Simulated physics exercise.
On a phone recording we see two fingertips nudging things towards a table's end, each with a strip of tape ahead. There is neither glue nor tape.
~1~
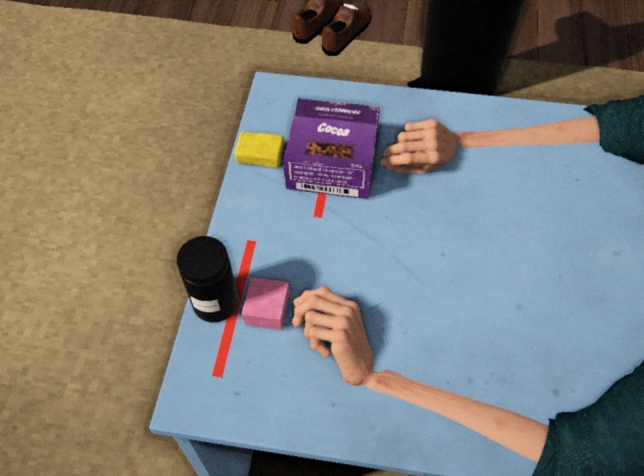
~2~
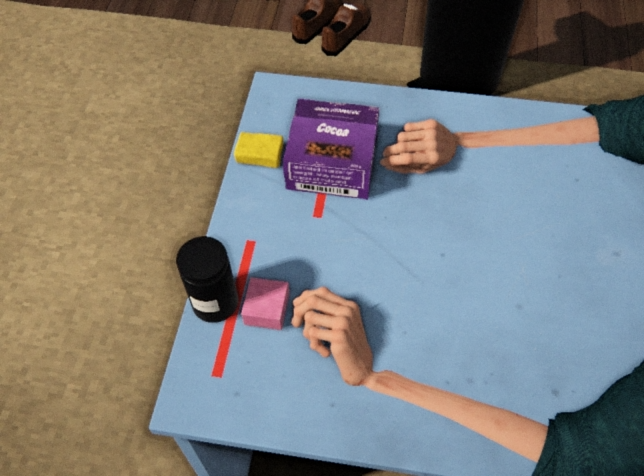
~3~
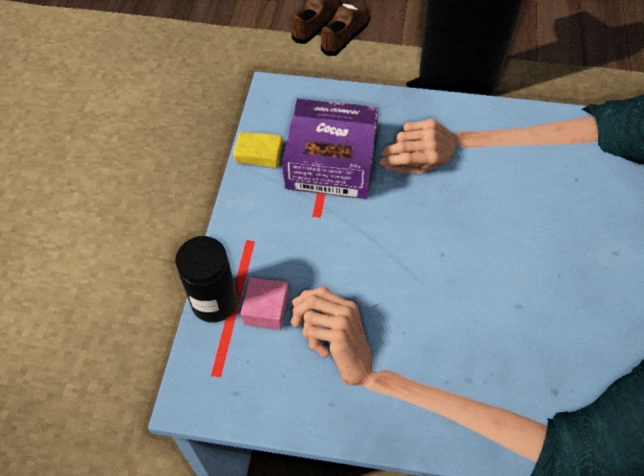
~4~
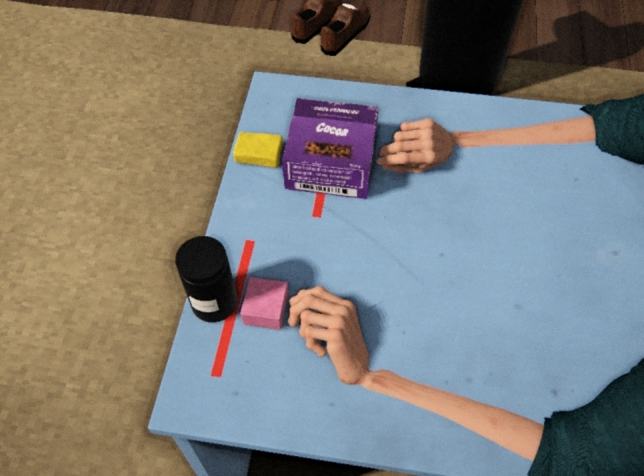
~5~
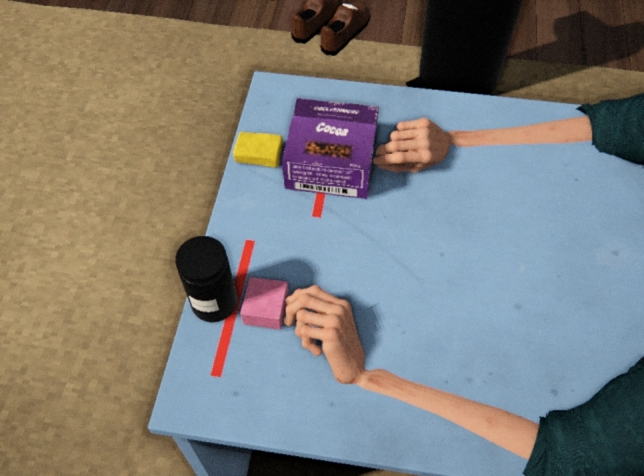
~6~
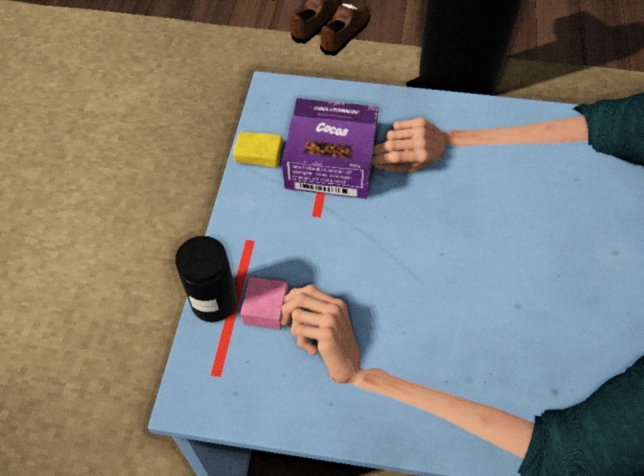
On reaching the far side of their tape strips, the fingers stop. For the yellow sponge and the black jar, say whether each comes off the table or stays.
Yellow sponge: Comes off; black jar: Comes off.
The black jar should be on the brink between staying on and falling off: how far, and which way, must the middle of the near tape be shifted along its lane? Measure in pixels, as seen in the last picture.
Shift: About 20 pixels right.
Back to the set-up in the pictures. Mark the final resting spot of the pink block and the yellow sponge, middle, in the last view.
(209, 295), then (244, 326).
Then, 0.94 s later than the last frame, yellow sponge on its side near (213, 169); black jar tilted by 44° near (136, 286).
Then, 1.16 s later than the last frame, yellow sponge dropping near (224, 290); black jar dropping near (142, 375).
When it is over, the yellow sponge falls off the table, near (244, 325); the black jar falls off the table.
